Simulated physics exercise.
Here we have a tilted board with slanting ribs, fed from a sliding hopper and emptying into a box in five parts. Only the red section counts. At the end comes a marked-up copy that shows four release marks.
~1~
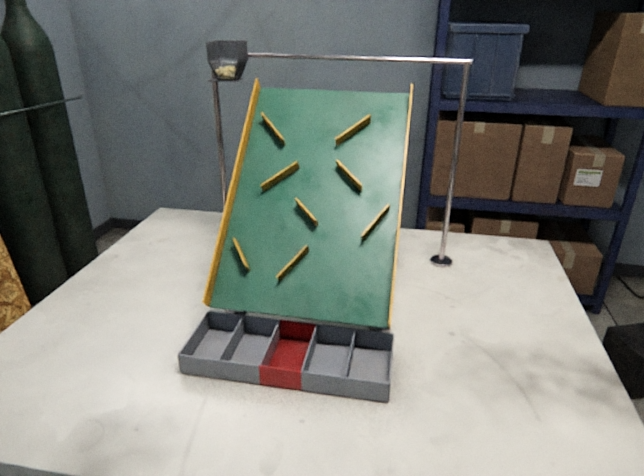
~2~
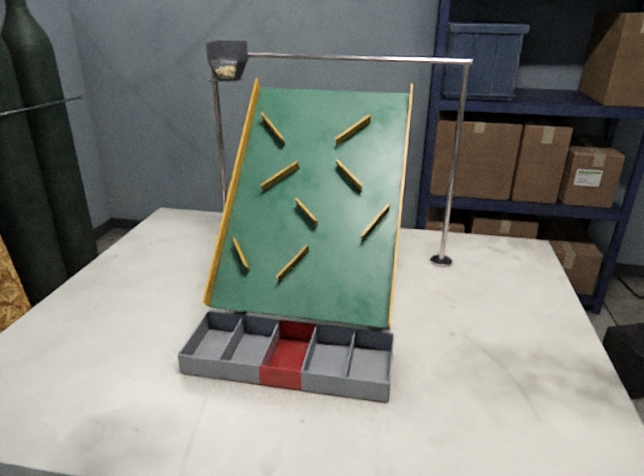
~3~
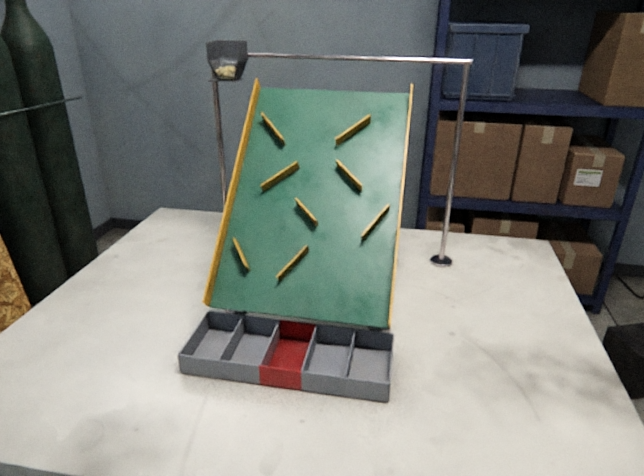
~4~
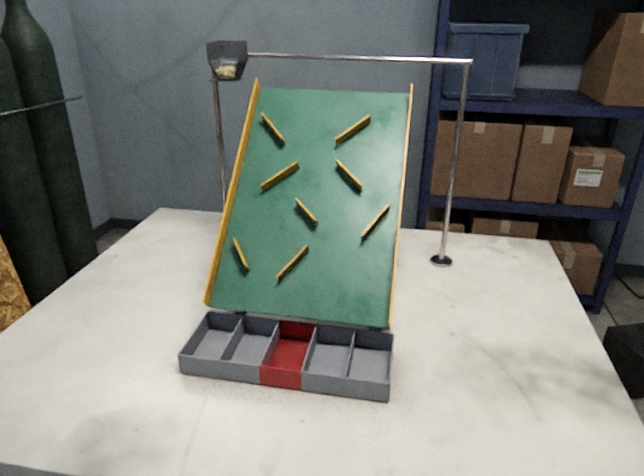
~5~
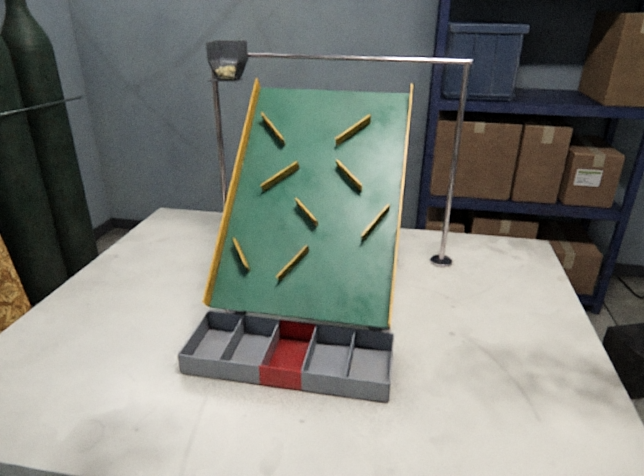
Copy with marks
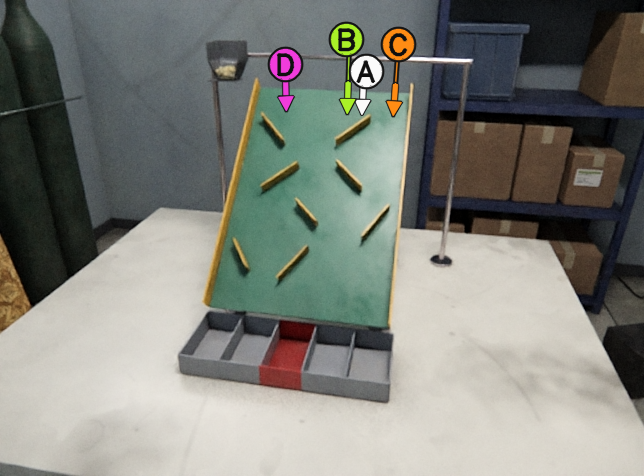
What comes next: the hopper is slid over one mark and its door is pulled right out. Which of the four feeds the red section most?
I would pick mark C.
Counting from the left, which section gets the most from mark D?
It is the first one.
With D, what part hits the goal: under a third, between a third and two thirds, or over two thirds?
It is under a third.
On the marked copy, mark A meets the board at (362, 109); mark B meets the board at (347, 108); mark C meets the board at (393, 110); mark D meets the board at (286, 105).
With A, just a few in the red section, almost all in other sections, about a tenth outside the box.
With B, about a tenth in the red section, the larger part in other sections, about a tenth outside the box.
With C, roughly a third in the red section, roughly half in other sections, about a tenth outside the box.
With D, about a tenth in the red section, the larger part in other sections, about a tenth outside the box.
